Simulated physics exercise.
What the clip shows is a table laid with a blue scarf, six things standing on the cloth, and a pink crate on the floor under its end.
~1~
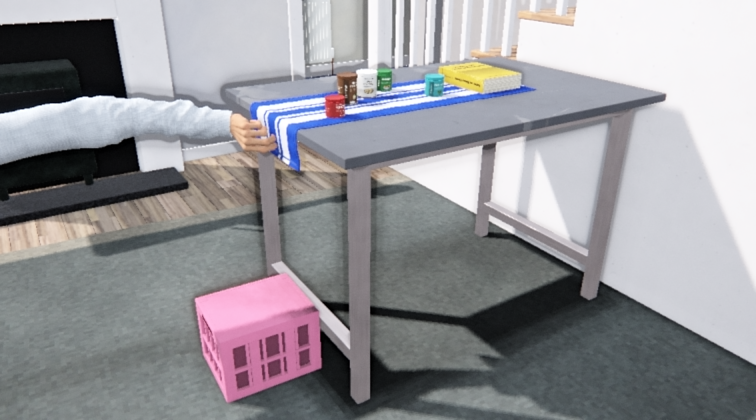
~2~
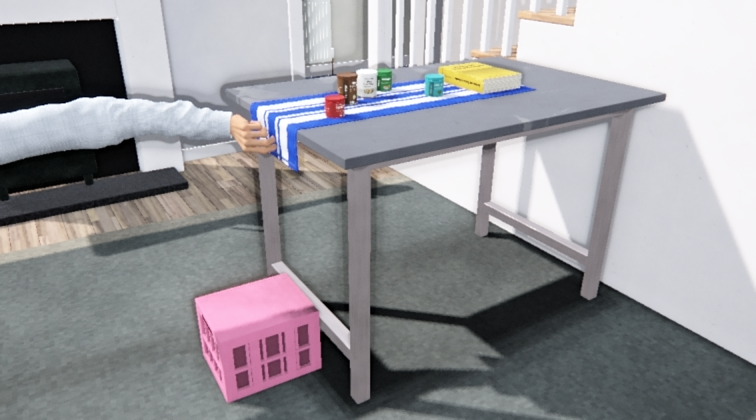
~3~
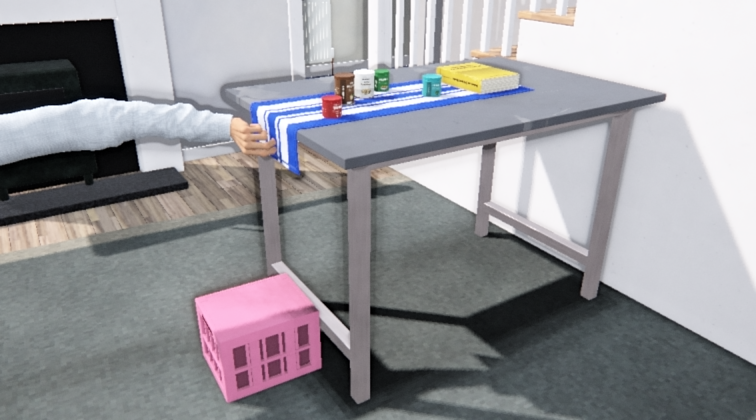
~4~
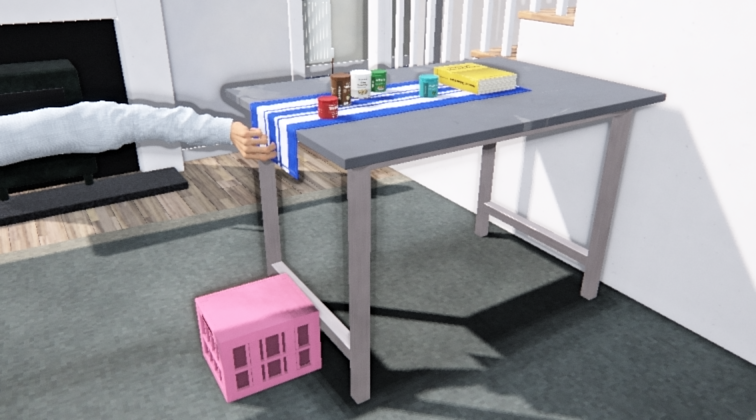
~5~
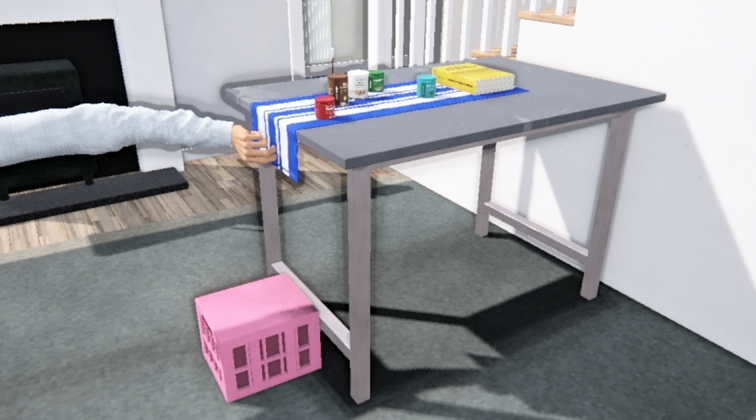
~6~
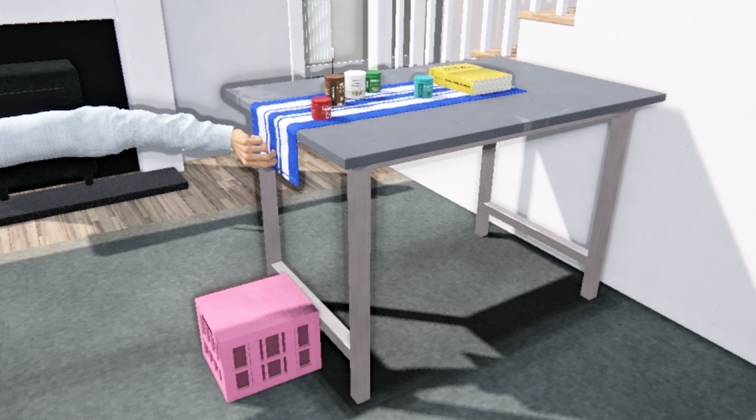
A blue-and-white striped scarf slides slightly left over the near end of a gray table as a hand pulls it, carrying five small containers and a yellow book with it, while a pink crate sits still on the floor below.
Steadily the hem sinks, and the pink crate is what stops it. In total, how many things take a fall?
The number that falls is four.
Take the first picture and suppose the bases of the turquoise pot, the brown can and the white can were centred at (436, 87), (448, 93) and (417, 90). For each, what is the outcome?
Turquoise pot - stays aboard. Brown can - stays aboard. White can - stays aboard.
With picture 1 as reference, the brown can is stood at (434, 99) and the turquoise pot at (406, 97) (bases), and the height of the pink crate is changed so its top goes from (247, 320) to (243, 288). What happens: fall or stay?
The brown can stays put, the turquoise pot stays put.
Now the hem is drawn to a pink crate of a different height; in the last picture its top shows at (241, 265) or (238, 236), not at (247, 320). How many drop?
Over the edge: 2, then 1.
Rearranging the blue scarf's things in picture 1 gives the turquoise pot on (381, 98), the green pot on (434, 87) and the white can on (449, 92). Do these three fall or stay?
Of the three, the turquoise pot ends off the top, the green pot stays aloft and the white can stays aloft.
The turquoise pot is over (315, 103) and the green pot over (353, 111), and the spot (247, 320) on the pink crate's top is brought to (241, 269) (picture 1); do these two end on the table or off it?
Result: Turquoise pot gone, green pot gone.
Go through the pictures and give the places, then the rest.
The first picture shows hem (300, 171); red pot (335, 97); brown can (347, 74); white can (367, 71); green pot (384, 70); turquoise pot (435, 76); top of the crate (247, 321).
The second picture shows hem (298, 172); red pot (335, 97).
The third picture shows hem (300, 175); brown can (344, 75).
The fourth picture shows hem (298, 179); white can (361, 72); top of the crate (247, 321).
The fifth picture shows hem (298, 183); green pot (376, 71).
The sixth picture shows hem (299, 186); red pot (321, 99); brown can (335, 76); white can (355, 73); green pot (373, 72); turquoise pot (424, 77).
Early on, hem near (277, 220); red pot gone.
Midway, hem near (278, 257); red pot and brown can gone.
Finally, hem on the crate; red pot, brown can, white can and green pot gone. It carries off four.
